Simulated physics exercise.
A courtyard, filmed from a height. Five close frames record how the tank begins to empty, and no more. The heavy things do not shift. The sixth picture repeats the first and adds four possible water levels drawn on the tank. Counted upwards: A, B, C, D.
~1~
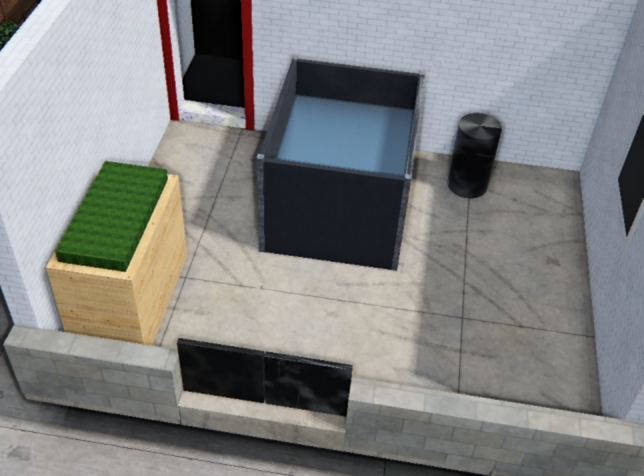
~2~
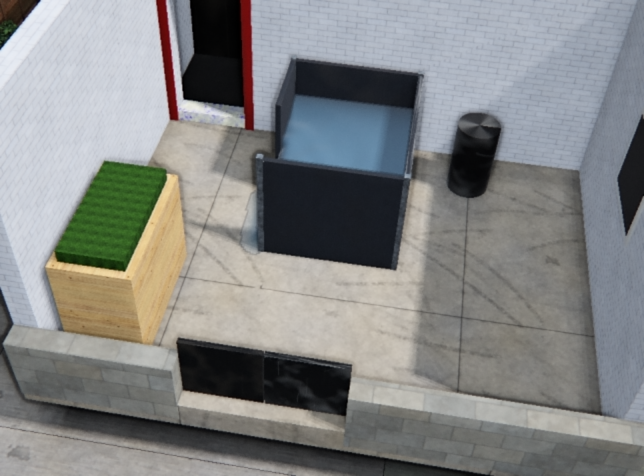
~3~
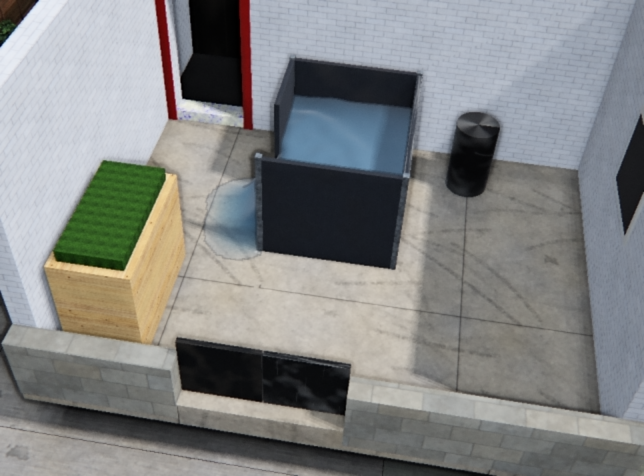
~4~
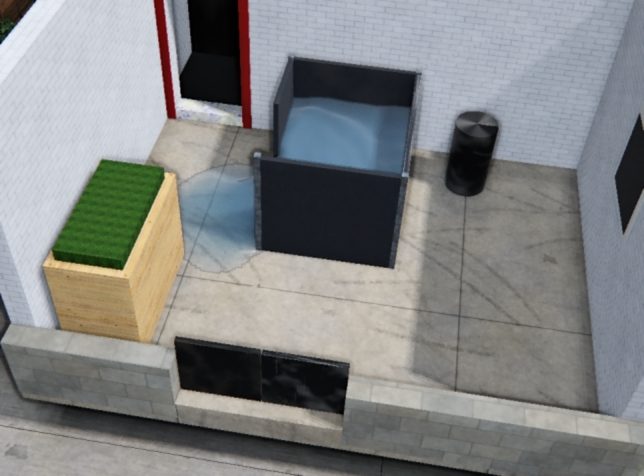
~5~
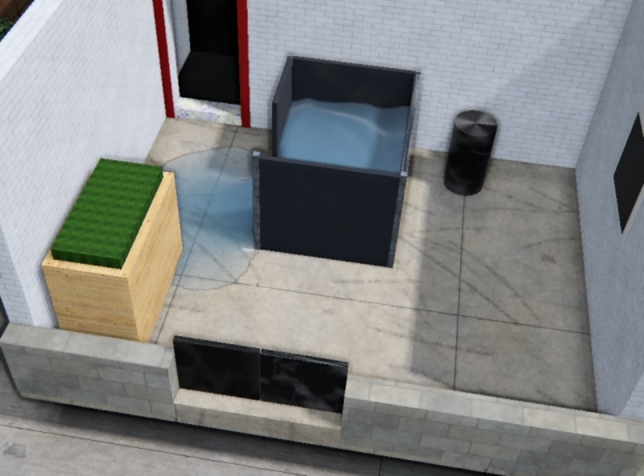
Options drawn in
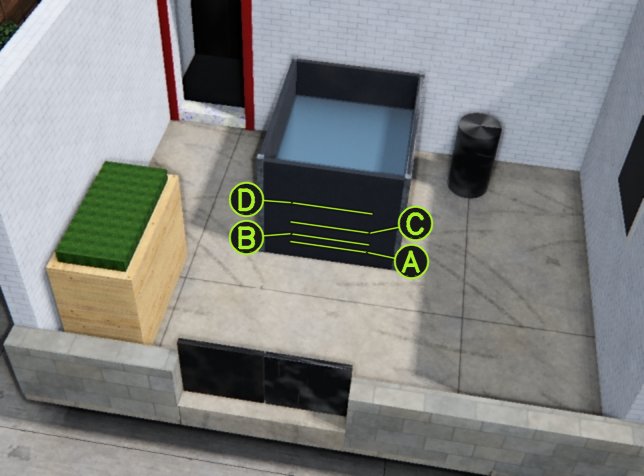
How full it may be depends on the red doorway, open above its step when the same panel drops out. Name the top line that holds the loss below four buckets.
Mark B just does it.
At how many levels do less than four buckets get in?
Two of them.
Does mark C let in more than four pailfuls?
Yes, that goes wrong.
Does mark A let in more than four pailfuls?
No, that is safe.
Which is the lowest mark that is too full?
Here it is mark C.
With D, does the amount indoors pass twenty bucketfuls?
Yes, it does.
In lime, A at (329, 247); B at (329, 239); C at (330, 227); D at (331, 208); from the bottom up A, B, C, D.
For mark A, nothing gets over.
For mark B, a bucket or two gets in.
For mark C, about 9 bucketfuls get in.
For mark D, dozens of bucketfuls pour in.
